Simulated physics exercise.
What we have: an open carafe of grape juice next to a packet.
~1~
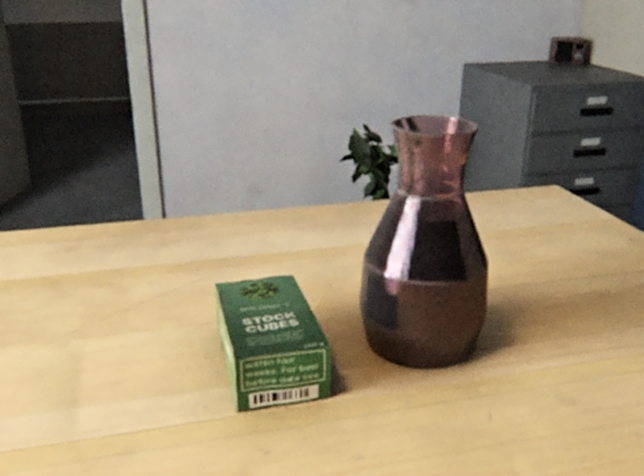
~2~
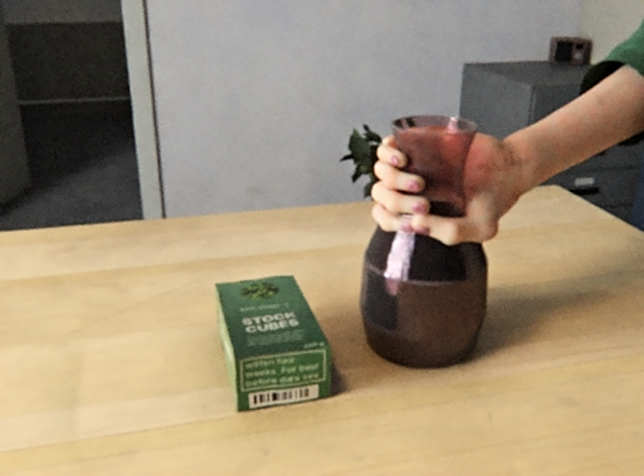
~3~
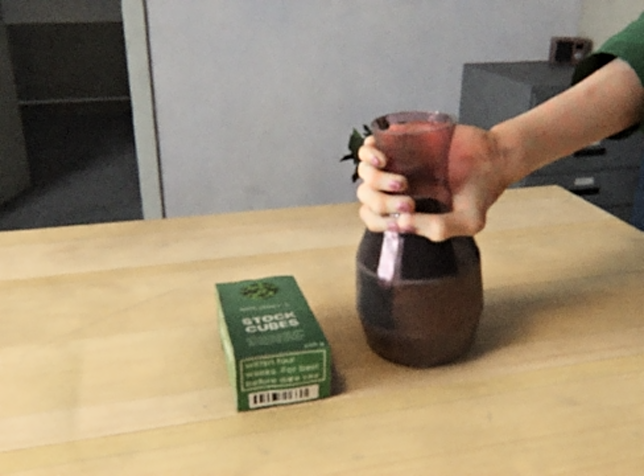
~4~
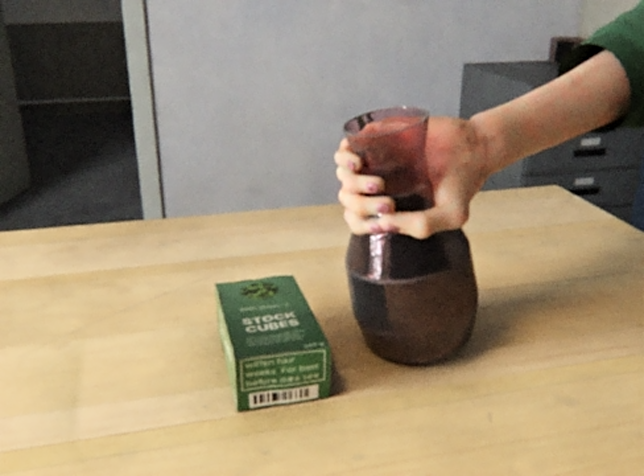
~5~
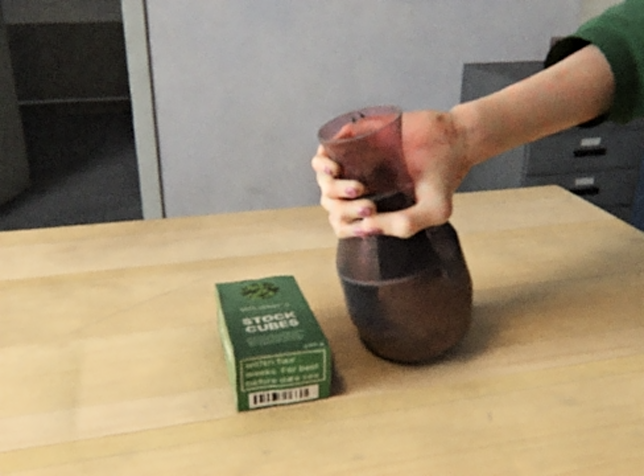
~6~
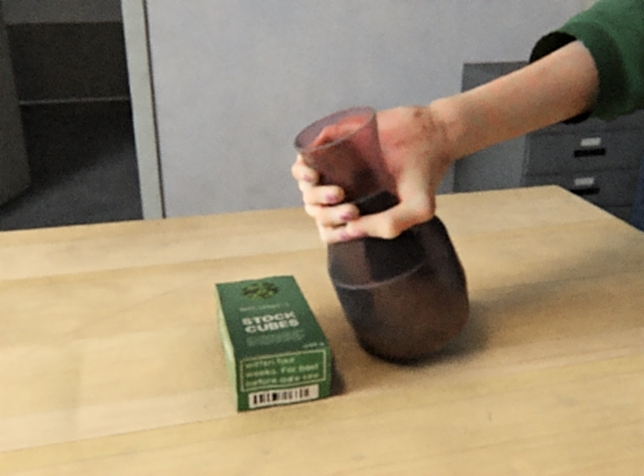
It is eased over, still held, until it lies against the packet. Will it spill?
It holds.
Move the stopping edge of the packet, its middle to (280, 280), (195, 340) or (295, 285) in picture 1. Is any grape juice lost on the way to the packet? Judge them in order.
In that order: Is safe, leaks, is safe.
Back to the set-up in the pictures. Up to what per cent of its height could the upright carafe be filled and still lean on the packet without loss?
About 85 per cent.
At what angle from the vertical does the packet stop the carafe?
About 45°.
Shortly, the carafe leans by about 30°; none is lost.
Then, the carafe leans by about 40°; none is lost.
At the finish, the carafe leans by about 45°, against the packet; none is lost.
